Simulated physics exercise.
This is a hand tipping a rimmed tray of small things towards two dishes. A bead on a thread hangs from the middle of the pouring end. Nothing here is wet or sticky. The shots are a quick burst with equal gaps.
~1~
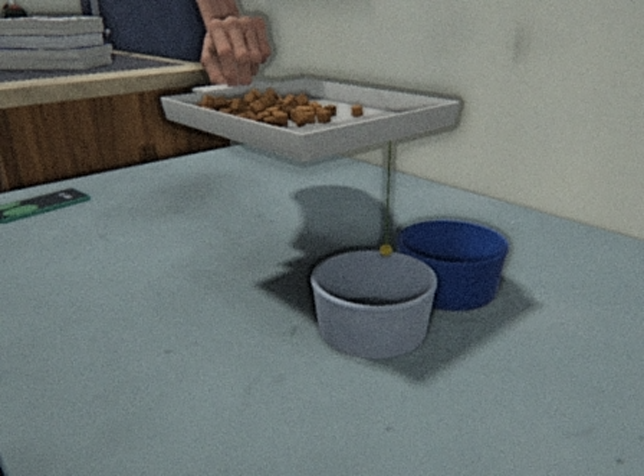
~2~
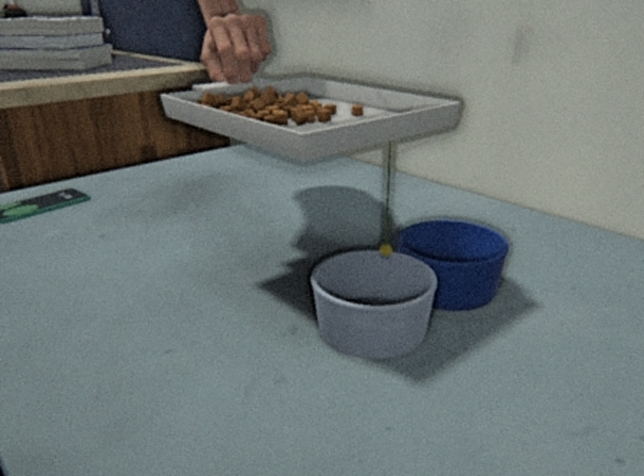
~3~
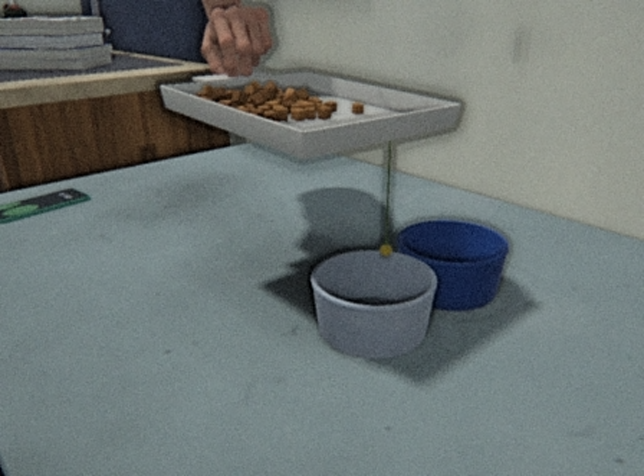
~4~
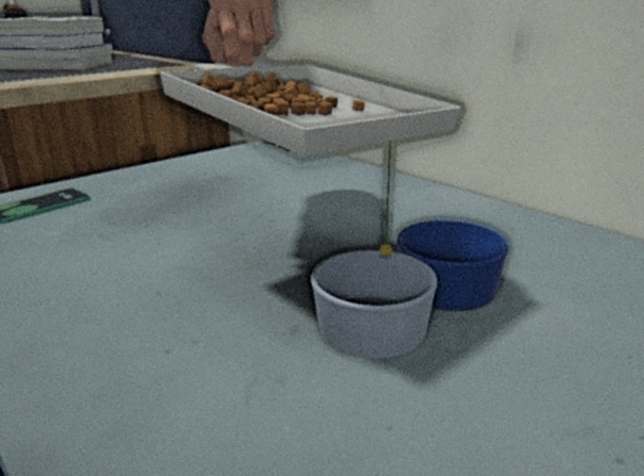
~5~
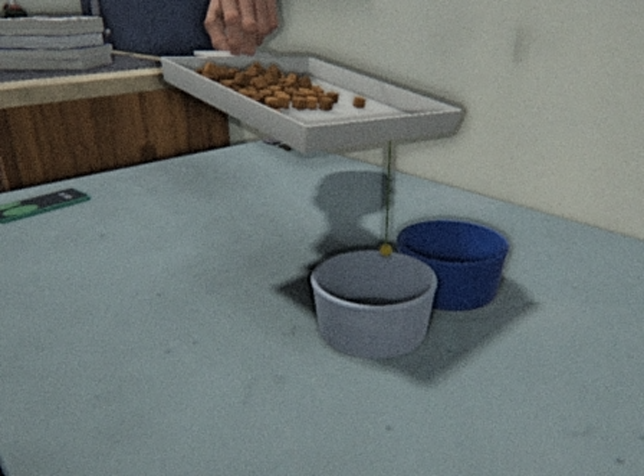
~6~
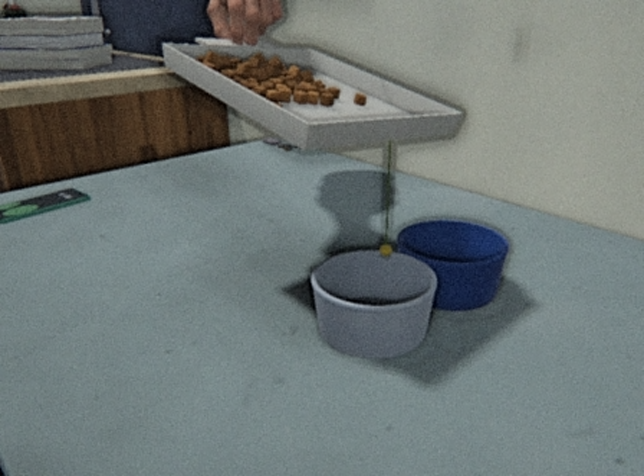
A hand slowly raises the far end of a tray of brown cubes above two dishes.
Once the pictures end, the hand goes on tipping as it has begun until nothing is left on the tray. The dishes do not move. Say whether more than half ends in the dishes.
They take the larger part between them.
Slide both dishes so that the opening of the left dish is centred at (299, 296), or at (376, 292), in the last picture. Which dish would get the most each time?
In turn: The right dish; the right-hand dish.
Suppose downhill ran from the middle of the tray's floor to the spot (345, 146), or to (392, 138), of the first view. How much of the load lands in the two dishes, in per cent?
The first gives 30 %, the second 20 %.
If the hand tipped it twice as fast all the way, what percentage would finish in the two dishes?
Close to 70 per cent.
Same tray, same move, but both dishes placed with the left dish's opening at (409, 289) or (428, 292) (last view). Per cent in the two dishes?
About 80 and 60 per cent.
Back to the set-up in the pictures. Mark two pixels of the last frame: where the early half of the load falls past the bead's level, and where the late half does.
Early half (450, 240), late half (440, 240).
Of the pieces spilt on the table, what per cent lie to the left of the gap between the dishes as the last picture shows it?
It comes to 0 per cent or so.
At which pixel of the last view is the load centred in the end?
Roughly at (459, 287).
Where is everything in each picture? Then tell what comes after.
Corners of the pouring end at (302, 133) and (455, 102), level; middle of the load at (260, 111), brown sugar cubes; left dish at (419, 321); right dish at (495, 277); bead on its thread at (386, 250), in the first picture.
Corners of the pouring end at (303, 132) and (455, 102), level; middle of the load at (260, 109), in the second picture.
Corners of the pouring end at (304, 131) and (456, 104), tipped barely, lowest at the right corner; middle of the load at (260, 104), in the third picture.
Corners of the pouring end at (305, 128) and (457, 106), tipped a little, lowest at the right corner; middle of the load at (261, 95), in the fourth picture.
Corners of the pouring end at (307, 125) and (457, 109), tipped a little, lowest at the right corner; middle of the load at (262, 87), in the fifth picture.
Corners of the pouring end at (309, 122) and (458, 112), tipped a little, lowest at the right corner; middle of the load at (263, 79); left dish at (419, 321); right dish at (495, 277), in the sixth picture.
Soon, tray tipped steeply; nearly all on the tray; a stray few in the air.
A while on, tray tipped right over; nearly all on the tray; a small part in the right dish.
Towards the end, tray tipped past a quarter turn; about two thirds in the right dish; about a third outside both.
Finally, tray tipped past a quarter turn; none in the left dish; about two thirds in the right dish; about a third outside both.
